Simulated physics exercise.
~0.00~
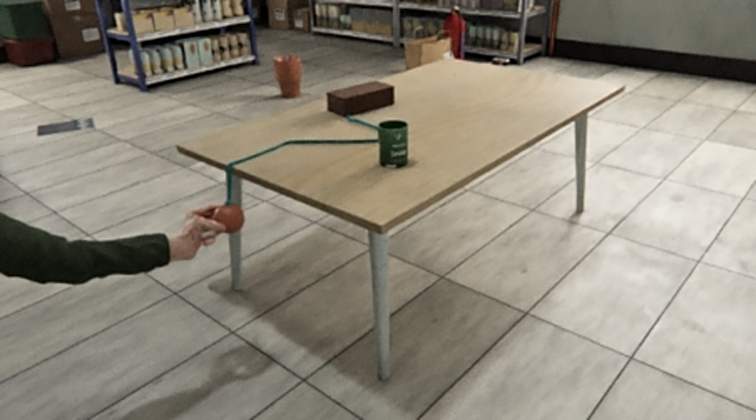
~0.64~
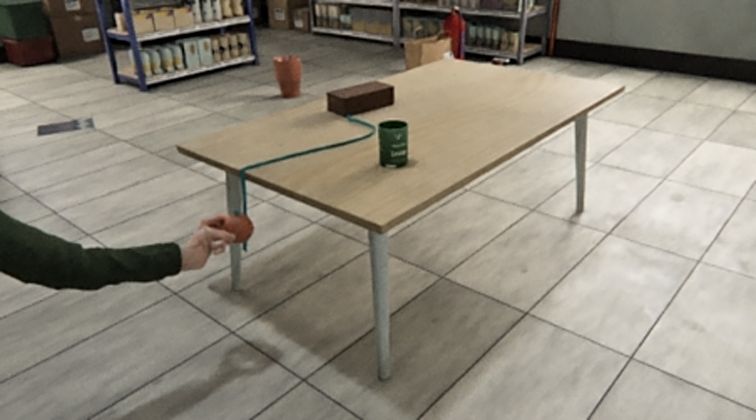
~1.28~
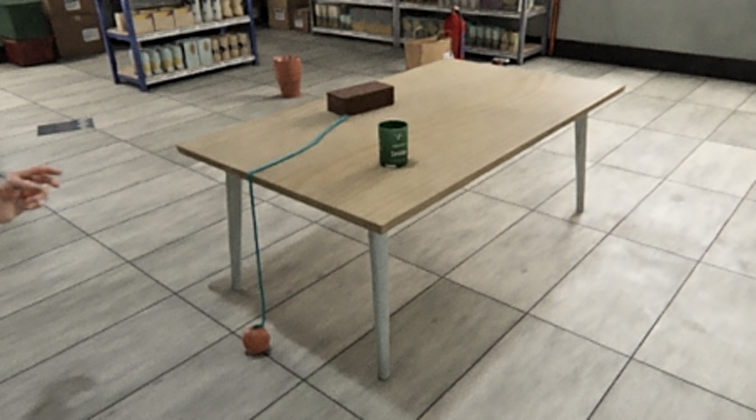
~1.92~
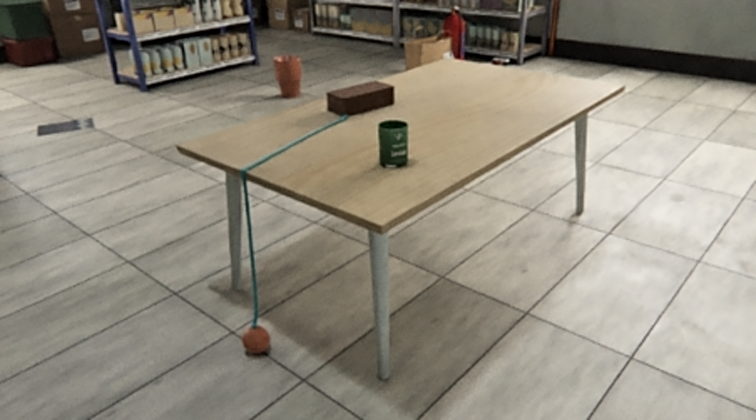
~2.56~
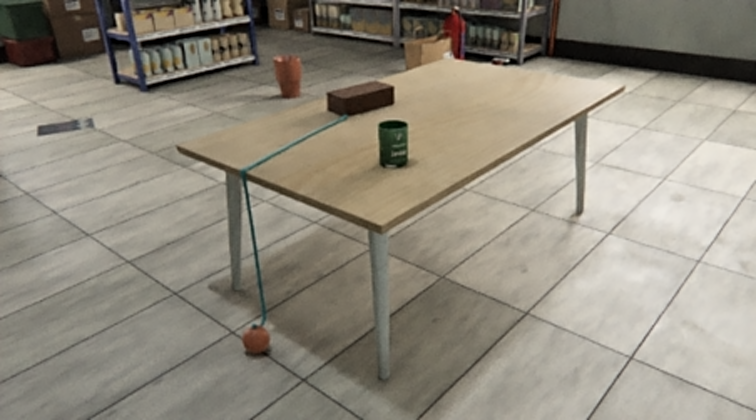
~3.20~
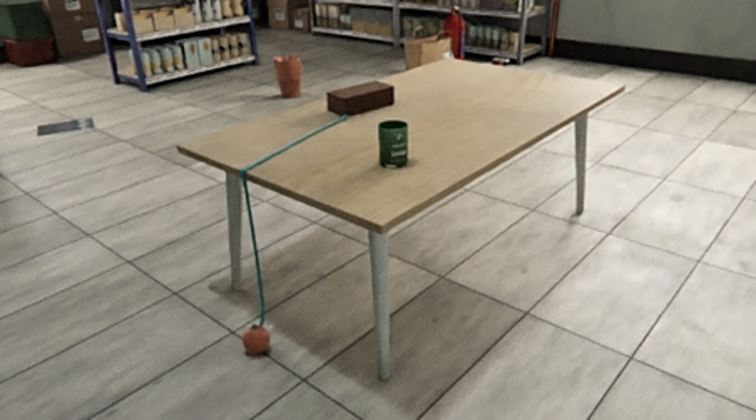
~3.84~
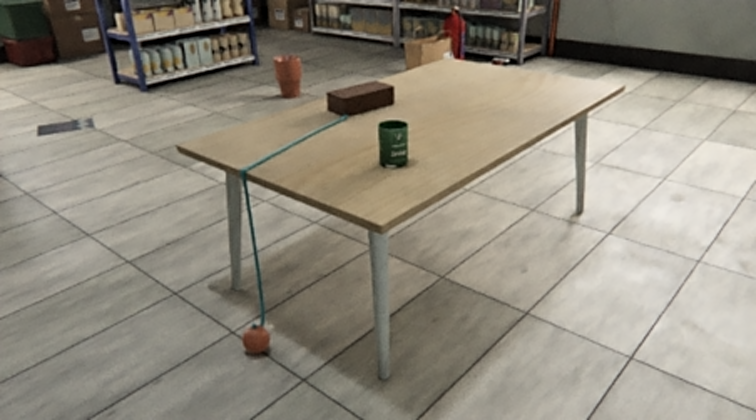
The clip opens on a hand in a dark green sleeve holding an orange beside a wooden table, with a teal ribbon running from it across the tabletop toward a brick and a green cup. The hand shifts slightly right and down, and the ribbon slackens into a curve leading to the brick. The fingers then release the orange, which drops to the tiled floor as the hand draws back to the left. The ribbon straightens between the brick and the table edge. Finally, the orange rests on the floor, while the brick and cup remain in place on top.
